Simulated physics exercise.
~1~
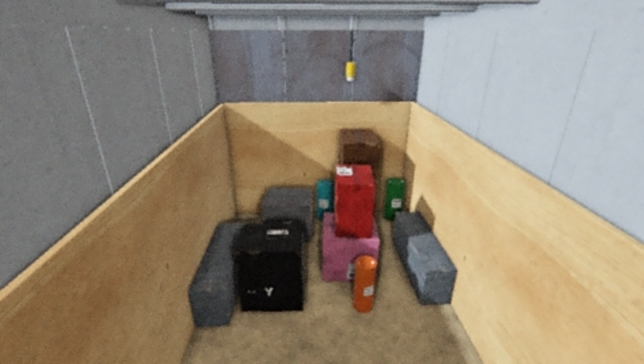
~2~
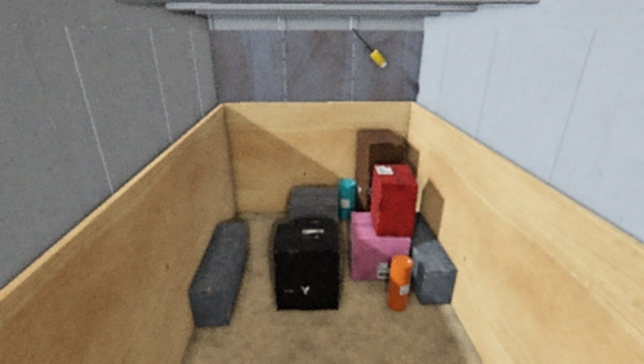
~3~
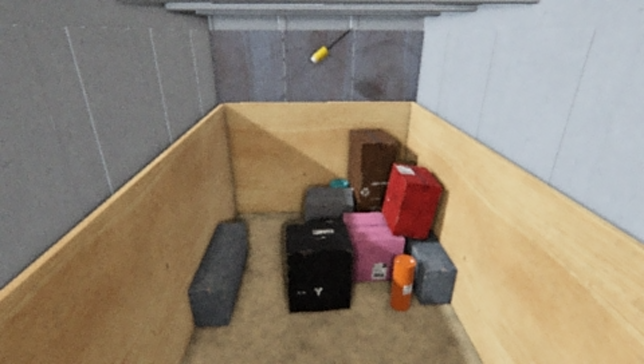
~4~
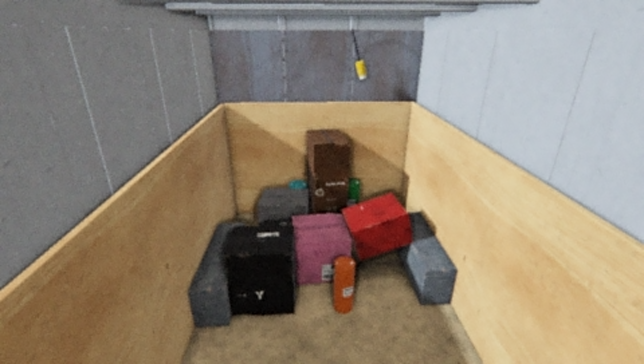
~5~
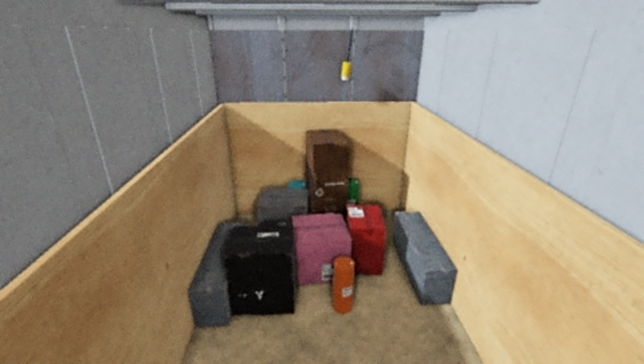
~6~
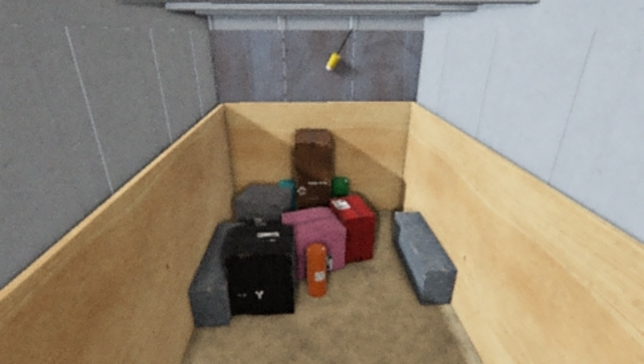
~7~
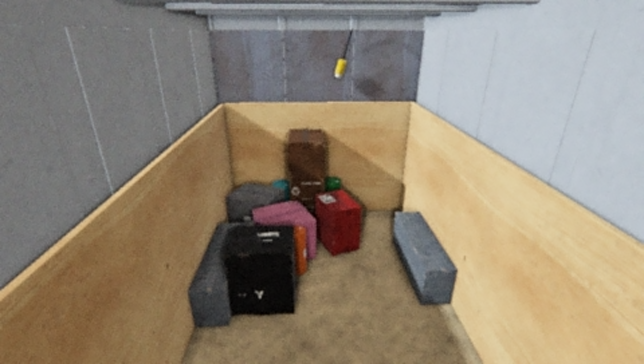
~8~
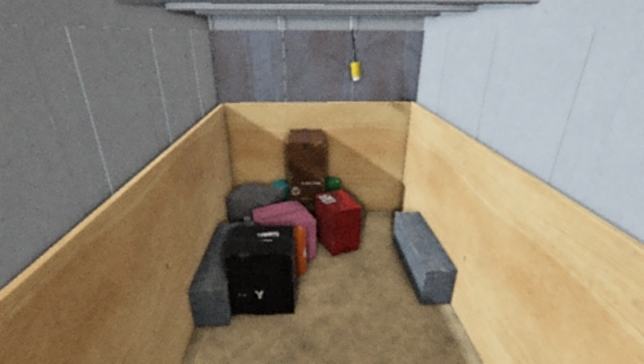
The load bay of a delivery van is seen from the rear towards the bulkhead, with a yellow lamp swinging on its cord. A black box stands left of centre before a grey one, a red box sits on a pink box with an orange canister in front, and brown, turquoise and green things stand behind. The stack slides right and the red box leans. Then the load shifts left and the red box tumbles onto its side, before standing upright on the floor. The cargo slides farther left and settles, the orange canister partly hidden behind the black box.
